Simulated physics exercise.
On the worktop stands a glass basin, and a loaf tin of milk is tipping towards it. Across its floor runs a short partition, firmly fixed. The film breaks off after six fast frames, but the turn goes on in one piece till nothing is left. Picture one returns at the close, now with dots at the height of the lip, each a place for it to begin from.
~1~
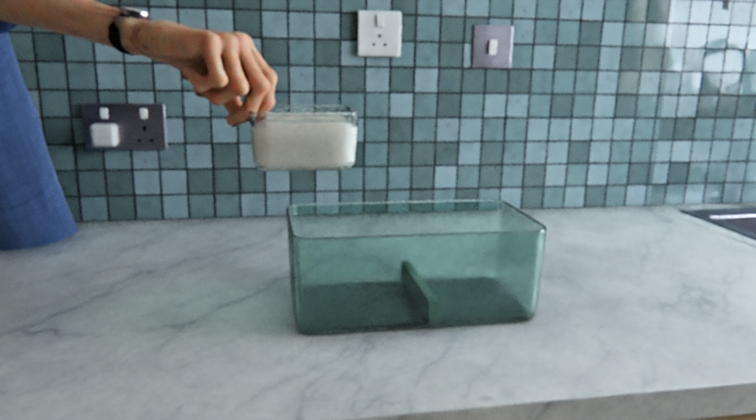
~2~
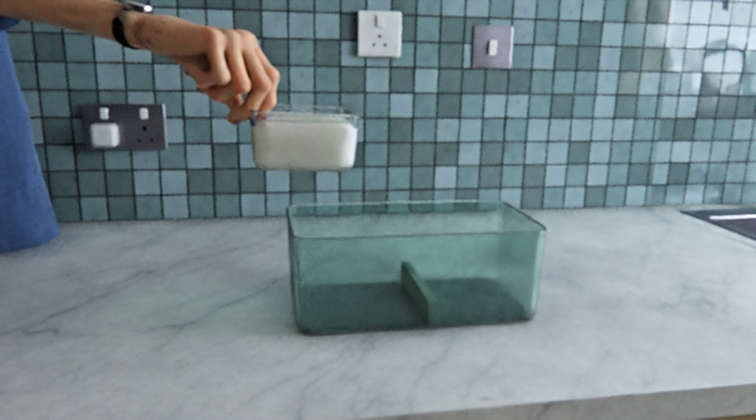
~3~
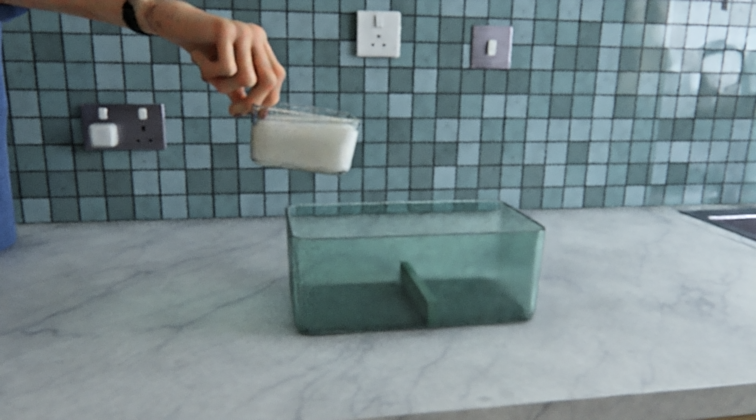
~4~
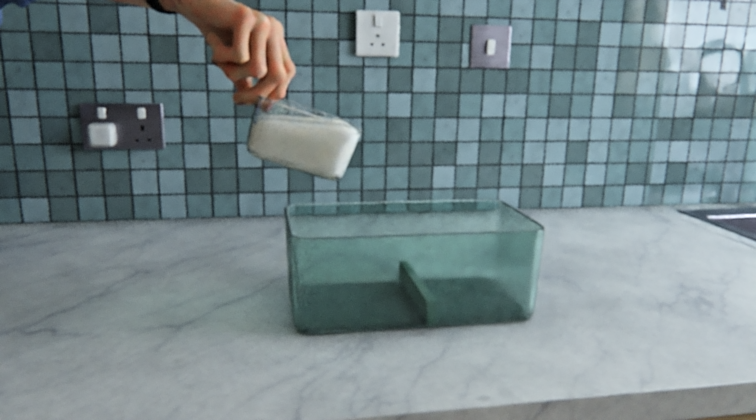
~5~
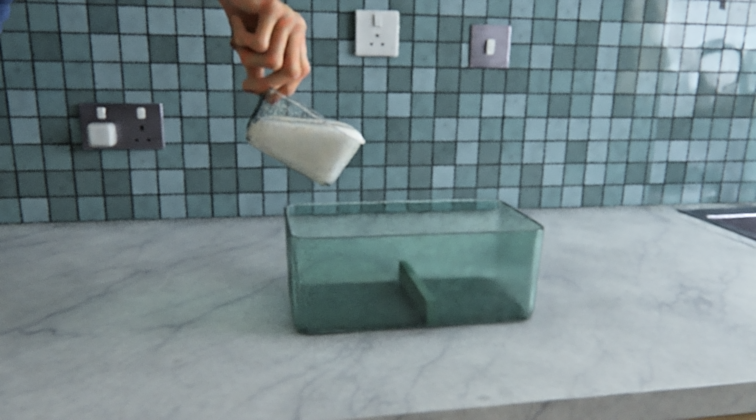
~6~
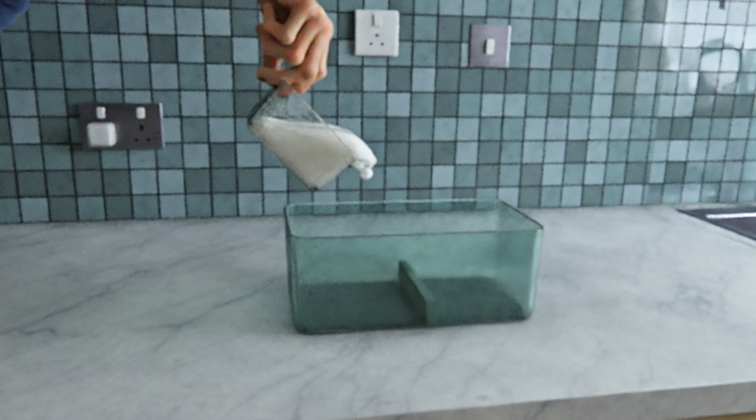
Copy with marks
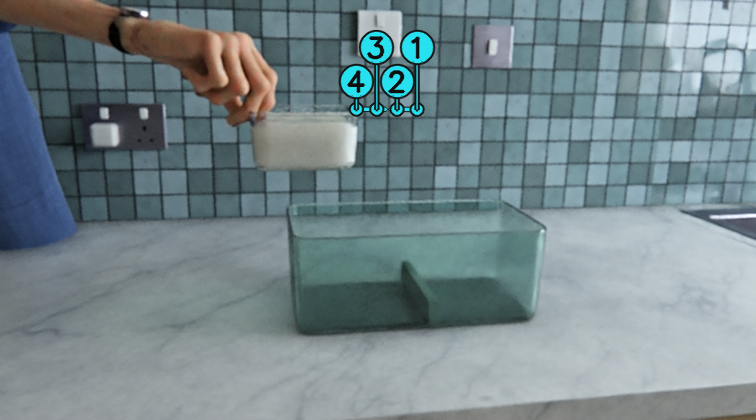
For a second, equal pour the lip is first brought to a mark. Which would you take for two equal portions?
Go for 3.
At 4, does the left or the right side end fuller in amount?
More ends on the left.
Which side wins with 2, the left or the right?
More ends on the right.
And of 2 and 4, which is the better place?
2 it is.
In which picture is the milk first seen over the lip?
Picture 5.
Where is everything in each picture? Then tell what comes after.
Upright, lip at (351, 109); basin from (296, 331) to (534, 317); top of the wall at (418, 278); nothing has left yet.
Tipped about 2°, lip at (352, 111); nothing has left yet.
Tipped about 8°, lip at (353, 117); nothing has left yet.
Tipped about 18°, lip at (355, 125); nothing has left yet.
Tipped about 31°, lip at (355, 137); milk is over the lip, down to (355, 137).
Tipped about 46°, lip at (352, 150); milk is over the lip, down to (363, 171).
On the marked copy, 1 at (417, 109); 2 at (397, 109); 3 at (376, 109); 4 at (356, 109).
For place 1, about 23 % ends left of the wall and 76 % right of it.
For place 2, about 32 % ends left of the wall and 67 % right of it.
For place 3, about 53 % ends left of the wall and 46 % right of it.
For place 4, about 80 % ends left of the wall and 18 % right of it.
